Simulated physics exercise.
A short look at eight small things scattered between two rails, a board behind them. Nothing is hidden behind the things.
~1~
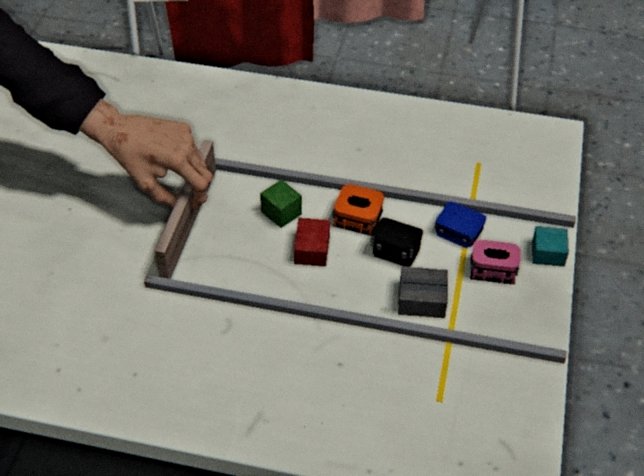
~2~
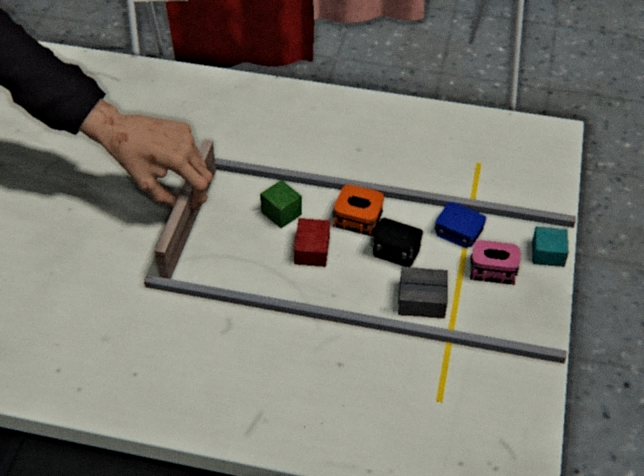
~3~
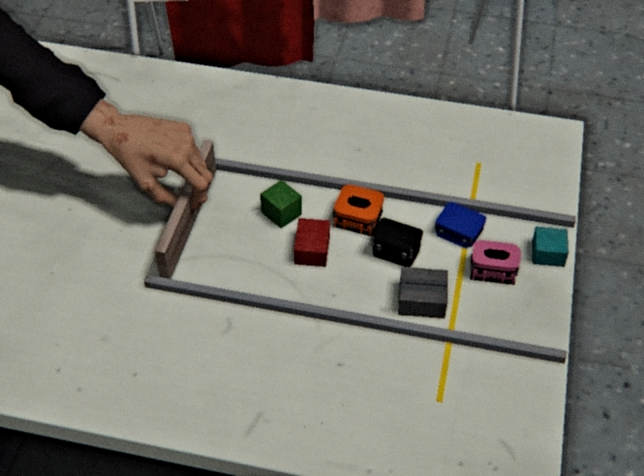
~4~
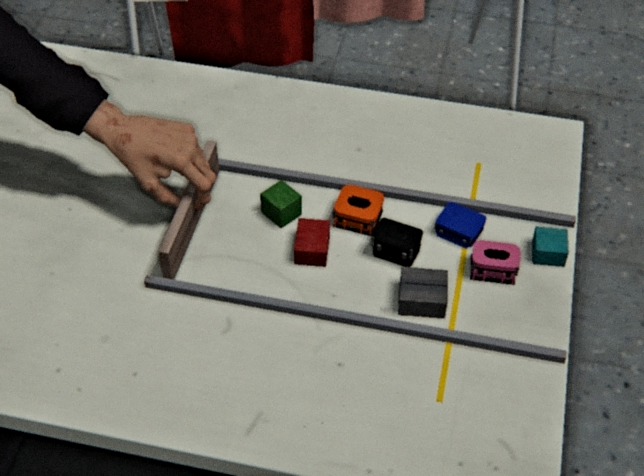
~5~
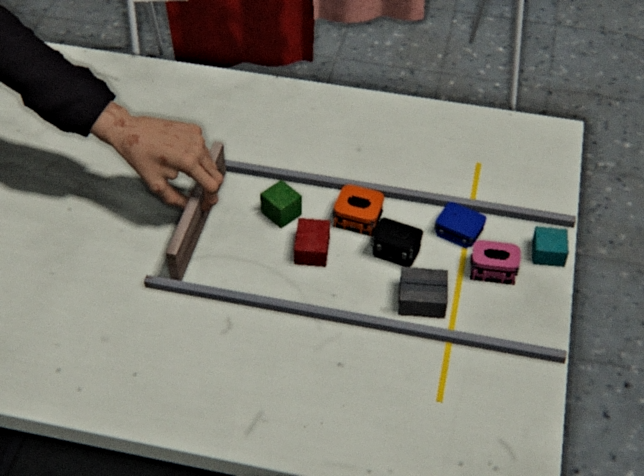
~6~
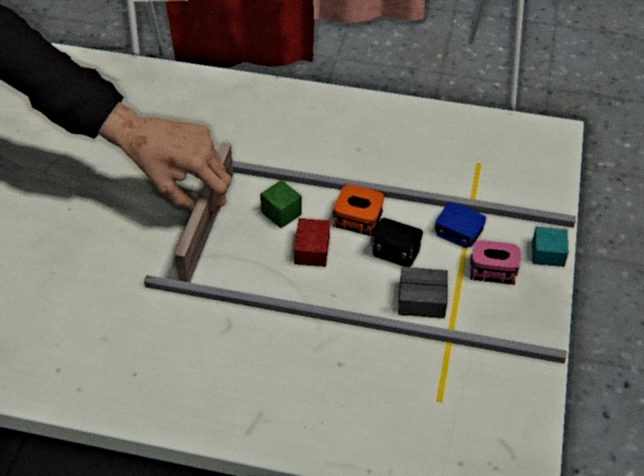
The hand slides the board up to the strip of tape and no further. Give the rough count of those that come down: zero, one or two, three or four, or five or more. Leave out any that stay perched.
The number that fall off is one or two.
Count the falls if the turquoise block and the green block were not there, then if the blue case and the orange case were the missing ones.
Fallen: 0, and 0 in the other try.
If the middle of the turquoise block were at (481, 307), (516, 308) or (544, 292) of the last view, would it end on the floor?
Place by place, it is kept; does not fall; is lost.
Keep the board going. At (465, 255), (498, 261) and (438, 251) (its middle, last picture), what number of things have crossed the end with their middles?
Place by place, 1, 3 and 1.
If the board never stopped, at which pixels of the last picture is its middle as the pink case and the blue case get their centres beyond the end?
Near (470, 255) and (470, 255).
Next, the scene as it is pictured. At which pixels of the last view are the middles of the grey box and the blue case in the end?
The grey box stops around (490, 311); the blue case around (565, 240).
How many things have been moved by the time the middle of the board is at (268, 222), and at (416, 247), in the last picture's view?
By then 1, and 8.
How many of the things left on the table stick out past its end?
It comes to 2.
Early on, none off yet; turquoise block at rest near (550, 247); pink case at rest near (495, 263); blue case at rest near (460, 226).
Finally, the number that fall off is one or two; lost, turquoise block.
